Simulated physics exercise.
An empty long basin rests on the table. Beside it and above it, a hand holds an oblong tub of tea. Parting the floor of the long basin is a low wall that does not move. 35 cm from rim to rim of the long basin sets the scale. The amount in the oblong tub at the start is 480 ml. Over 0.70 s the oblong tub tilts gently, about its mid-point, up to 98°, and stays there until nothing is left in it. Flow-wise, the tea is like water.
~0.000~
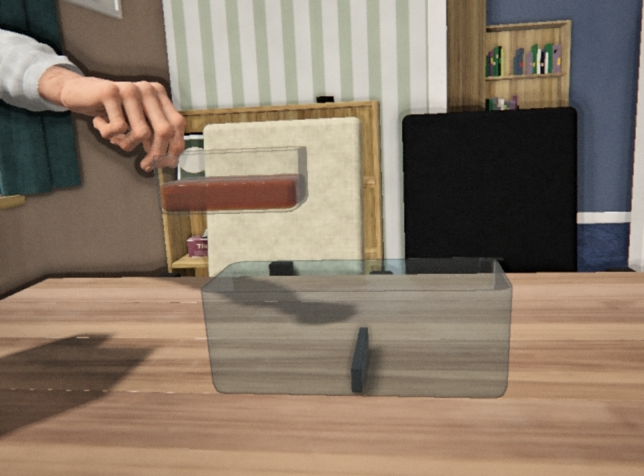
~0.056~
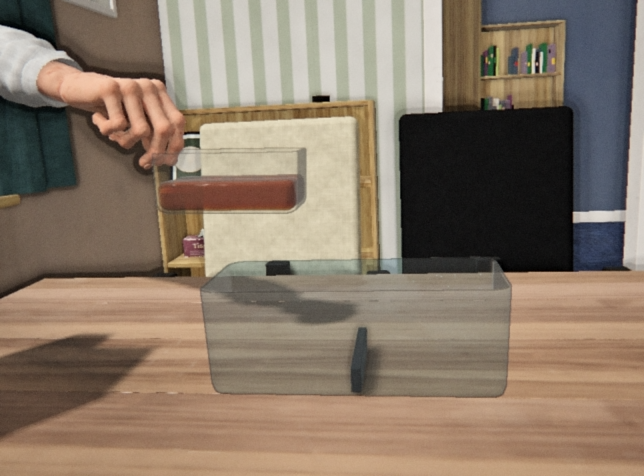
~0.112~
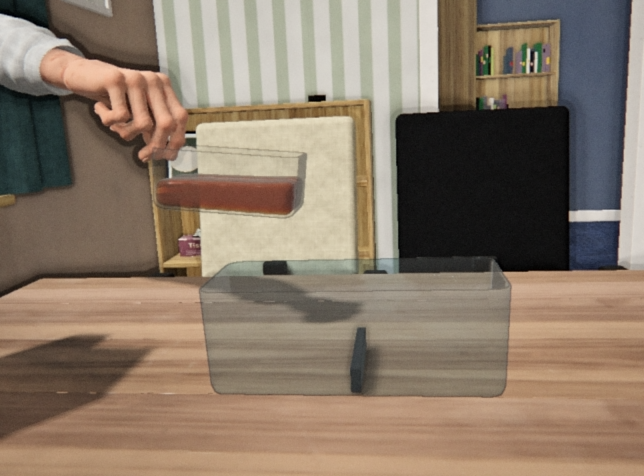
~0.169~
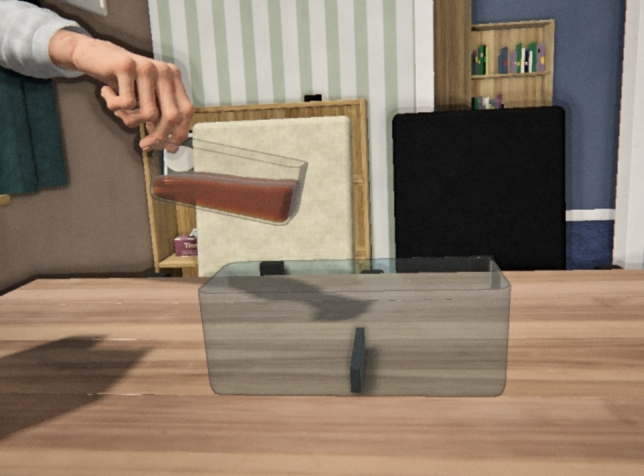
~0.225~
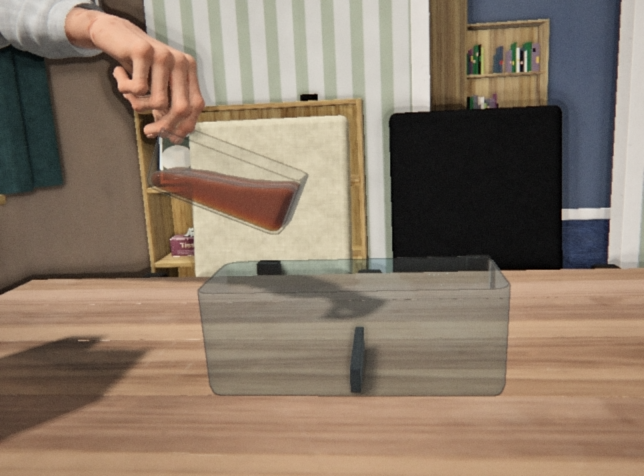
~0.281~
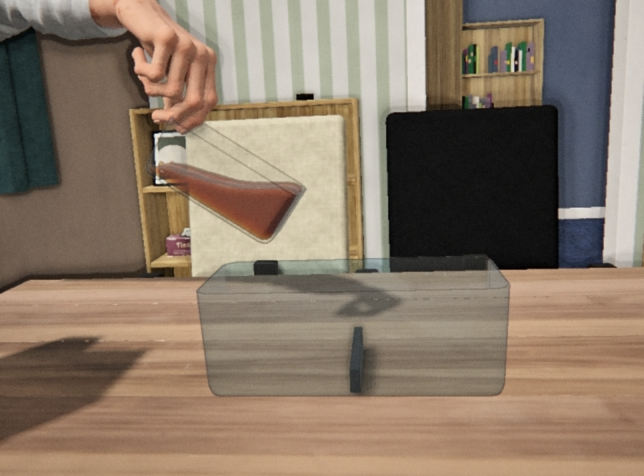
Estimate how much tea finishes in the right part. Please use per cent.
I would say 27 per cent.
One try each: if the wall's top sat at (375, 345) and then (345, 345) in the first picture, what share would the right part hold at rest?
It comes to 10 per cent, and then 50 per cent.
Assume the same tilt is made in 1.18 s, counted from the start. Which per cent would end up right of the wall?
Result under that change: Approx. 35 %.
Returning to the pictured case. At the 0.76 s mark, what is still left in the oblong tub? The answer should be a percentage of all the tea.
Remaining share: Approx. 10 %.
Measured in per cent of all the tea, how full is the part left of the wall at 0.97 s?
Left share: Approx. 68 %.
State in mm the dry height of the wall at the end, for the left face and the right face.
On the left it's about 16 mm; on the right, about 24 mm.
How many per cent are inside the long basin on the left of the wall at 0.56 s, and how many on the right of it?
Left side near 38, right side near 12.
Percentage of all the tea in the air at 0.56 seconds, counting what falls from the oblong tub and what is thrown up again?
30 per cent.
Then, 0.56 s in, the tilt is 88° and 19 per cent is still to pour, 38 is left of the wall and 11 right of it.
Then, 0.76 s in, the tilt is 98° and 9 per cent is still to pour, 65 is left of the wall and 24 right of it.
Then, 0.97 s in, the tilt is 98° and 2 per cent is still to pour, 69 is left of the wall and 27 right of it.
Then, 1.20 s in, the tilt is 98° and 0 per cent is still to pour, 71 is left of the wall and 27 right of it.
Finally, 72 per cent lies left of the wall, 27 right of it and 1 outside.
